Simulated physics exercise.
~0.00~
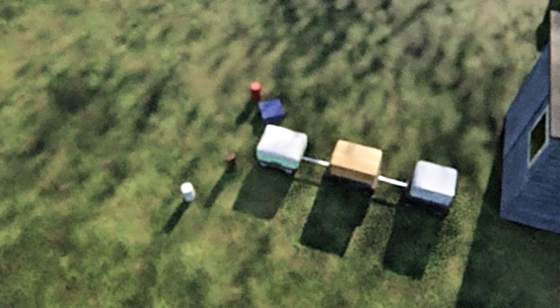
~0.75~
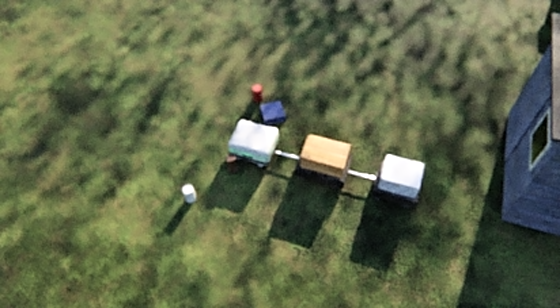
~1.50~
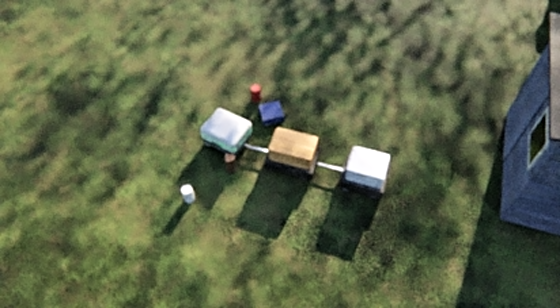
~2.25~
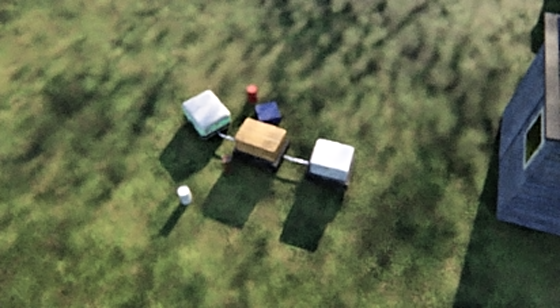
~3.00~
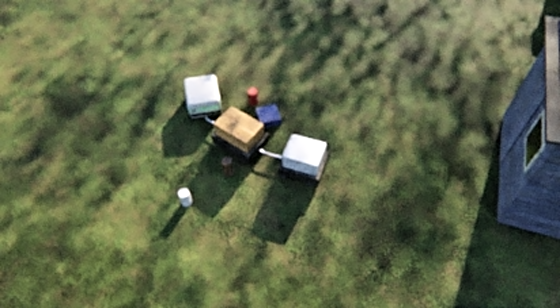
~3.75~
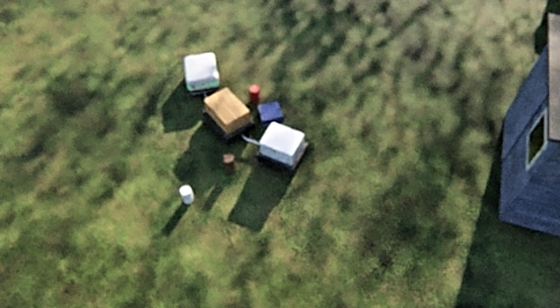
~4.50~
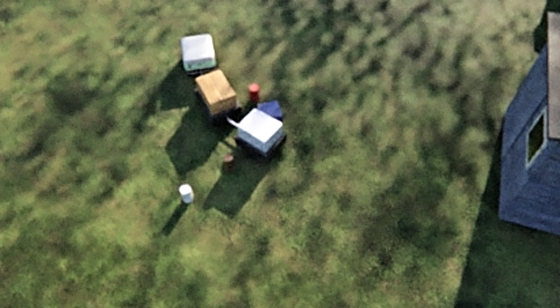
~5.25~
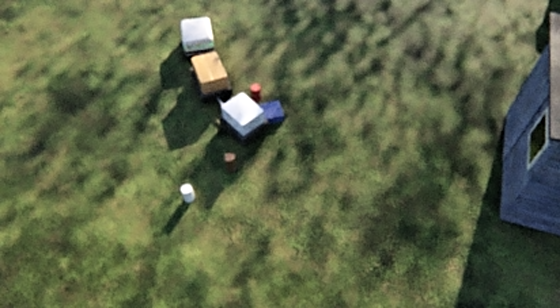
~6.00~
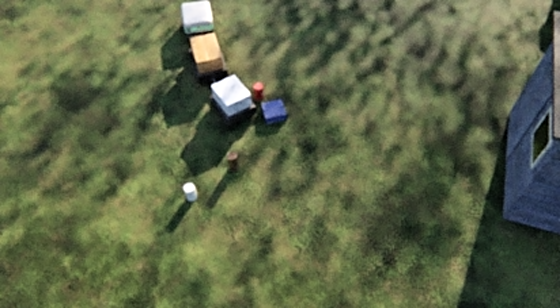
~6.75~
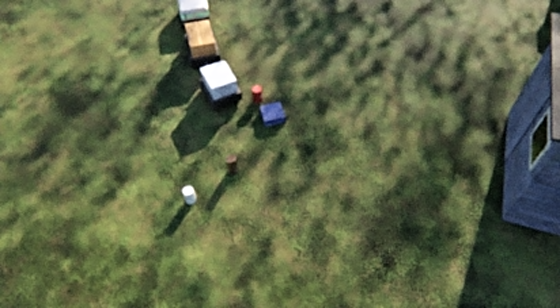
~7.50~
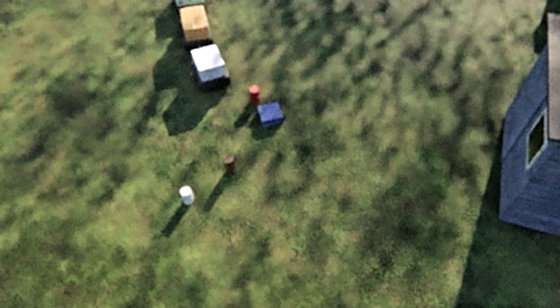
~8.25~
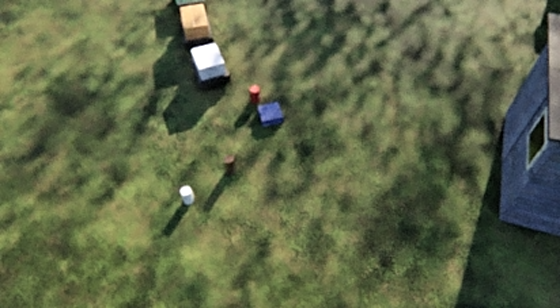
On a grassy field, a tug tows two carts left, curves upward past standing canisters, and stops.
